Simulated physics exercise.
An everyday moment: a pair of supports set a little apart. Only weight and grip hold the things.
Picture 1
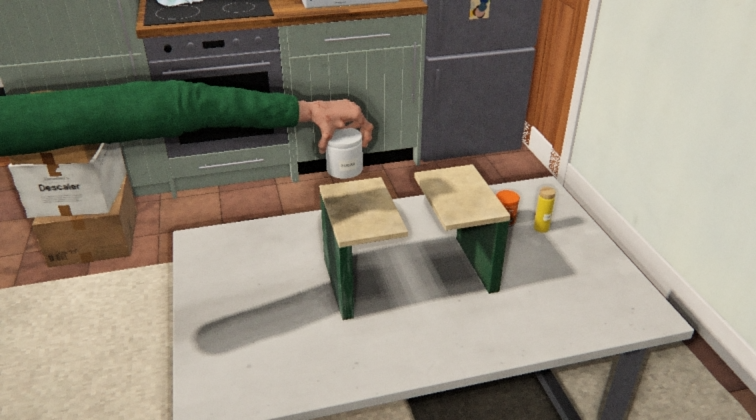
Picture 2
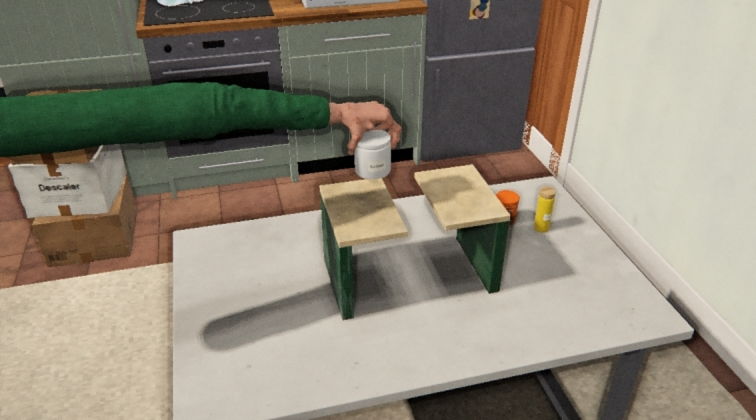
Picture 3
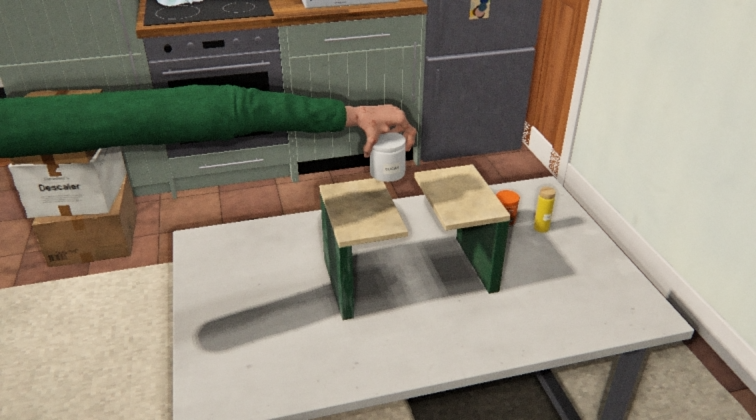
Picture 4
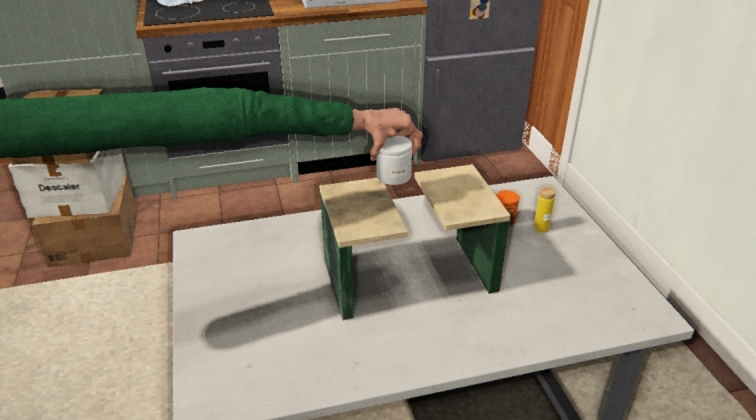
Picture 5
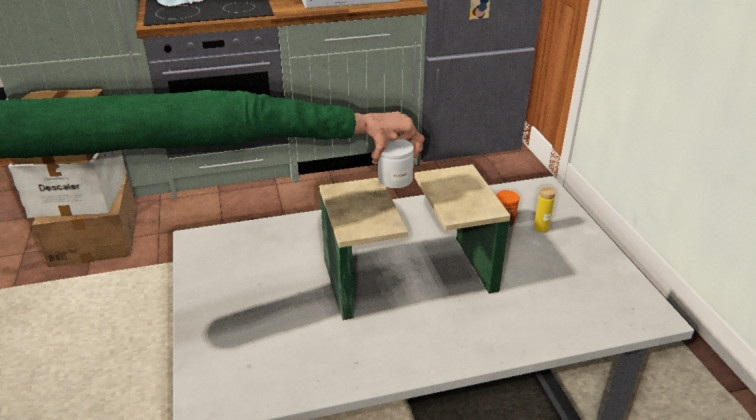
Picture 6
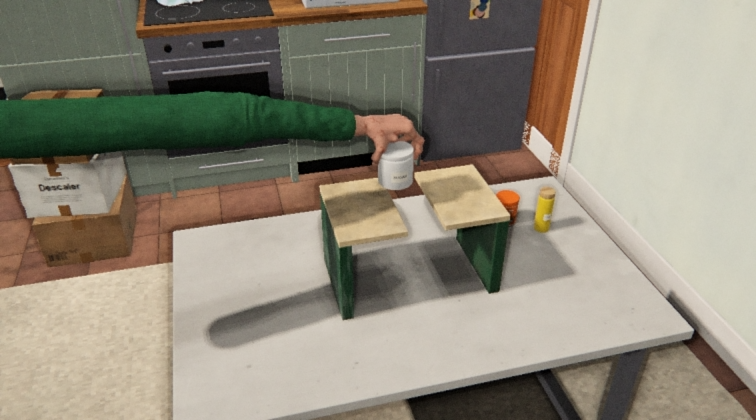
In a kitchen with green cabinets, an oven and a tiled floor, a fixed view looks down on a pale table. Two dark green supports topped with light wooden boards stand slightly apart, with an orange-red object and a yellow shaker behind them to the right. From the left, a green-sleeved arm carries a white jar rightward, slowing until it hovers by the gap.
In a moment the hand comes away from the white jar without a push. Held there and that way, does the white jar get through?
The jar lodges.
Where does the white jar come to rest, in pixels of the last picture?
At about (413, 195).
Then, 0.20 s on from there, white jar shifted about its own width near (395, 183).
Then, 0.40 s on from there, white jar turned 30° from how it was put near (405, 188).
Then, 1.30 s on from there, white jar turned 46° from how it was put near (412, 195).
In the end, toppled on the stand or table, white jar; the other 2 unmoved. At the end, from the last picture's camera, white jar near (412, 195). The jar stays on top.
